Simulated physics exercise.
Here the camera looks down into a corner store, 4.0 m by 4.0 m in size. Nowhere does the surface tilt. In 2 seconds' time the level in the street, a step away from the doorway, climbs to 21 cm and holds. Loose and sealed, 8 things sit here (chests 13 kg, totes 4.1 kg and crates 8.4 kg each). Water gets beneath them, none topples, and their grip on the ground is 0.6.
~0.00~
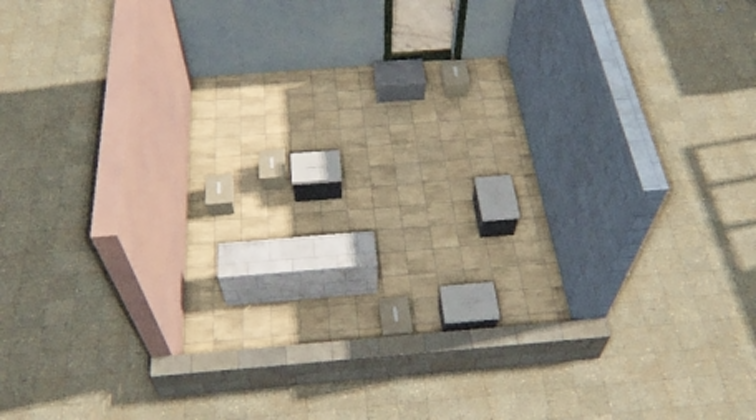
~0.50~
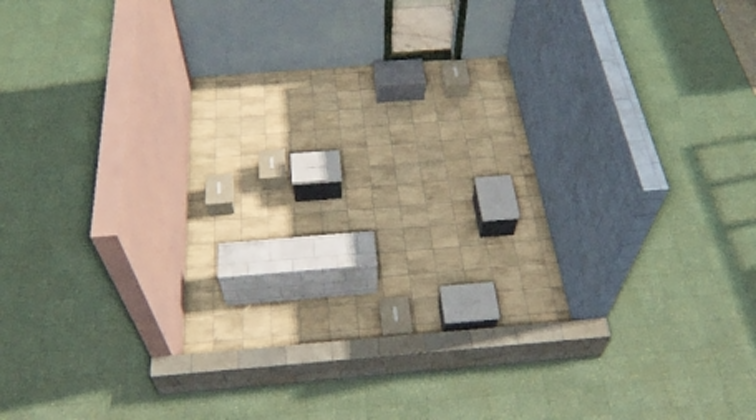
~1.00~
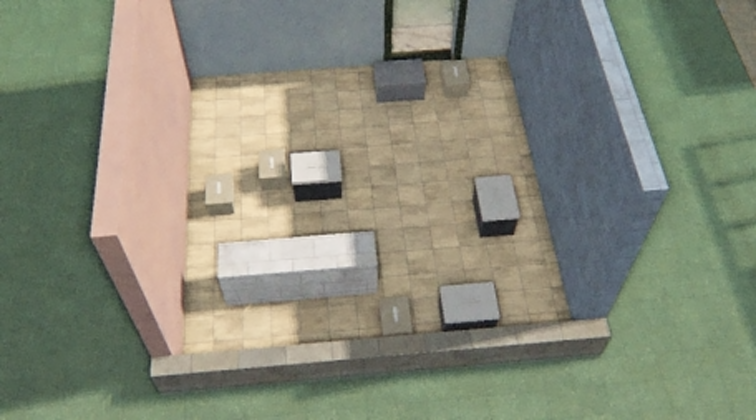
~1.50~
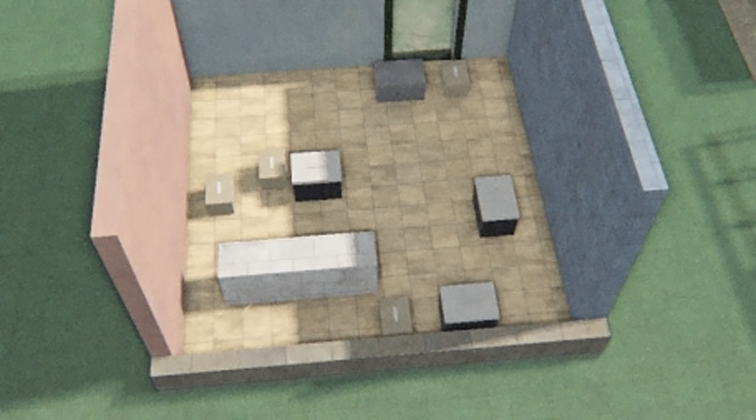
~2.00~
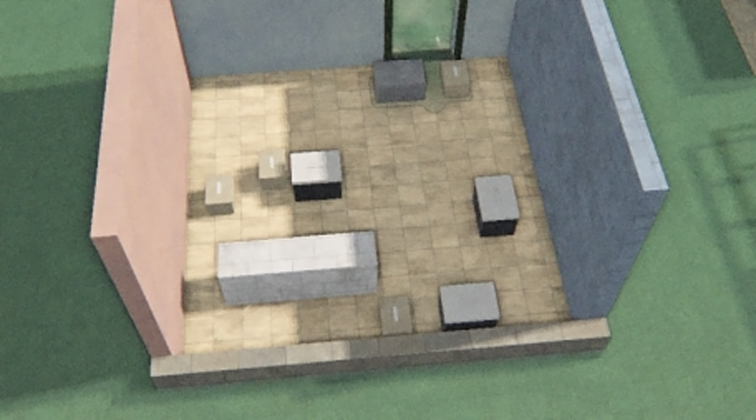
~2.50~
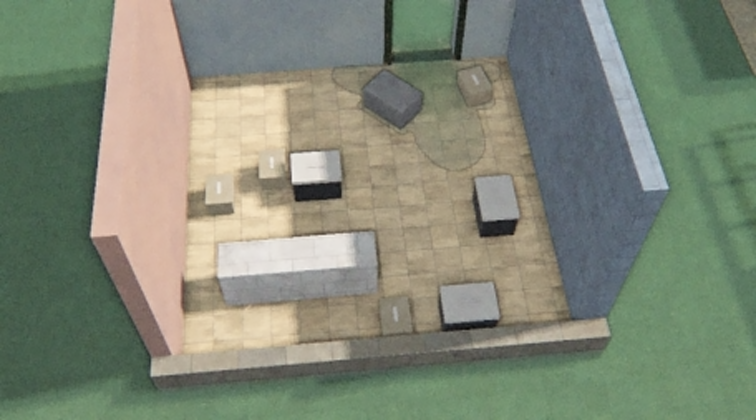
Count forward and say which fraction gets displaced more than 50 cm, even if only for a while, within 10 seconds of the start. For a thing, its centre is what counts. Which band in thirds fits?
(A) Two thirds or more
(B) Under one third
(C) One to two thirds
C, one to two thirds.
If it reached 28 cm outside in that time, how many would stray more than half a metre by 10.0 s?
Count under that change: 7.
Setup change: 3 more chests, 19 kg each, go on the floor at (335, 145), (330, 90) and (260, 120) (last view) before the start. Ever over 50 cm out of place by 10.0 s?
For each in turn I get a smaller distance, a smaller distance and a smaller distance.
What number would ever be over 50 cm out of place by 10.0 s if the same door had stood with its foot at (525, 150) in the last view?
In that case the number is 5.
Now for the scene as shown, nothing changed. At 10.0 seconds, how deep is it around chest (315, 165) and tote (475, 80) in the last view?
I'd put it at 4 cm and 9 cm respectively.
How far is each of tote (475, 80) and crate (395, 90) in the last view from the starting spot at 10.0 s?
300 cm, 140 cm.
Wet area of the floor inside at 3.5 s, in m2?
About 7.0 m2.
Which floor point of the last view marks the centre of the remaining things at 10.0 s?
It works out to somewhere near (340, 219) on the floor.
After 3.5 s 2 of 8 are over 50 cm from their spots; 0 afloat.
After 4.5 s 2 of 8 are over 50 cm from their spots; 1 afloat.
After 7.0 s 3 of 8 are over 50 cm from their spots; 4 afloat.
After 10.0 s 4 of 8 are over 50 cm from their spots, and 5 have been at some point; 7 afloat.
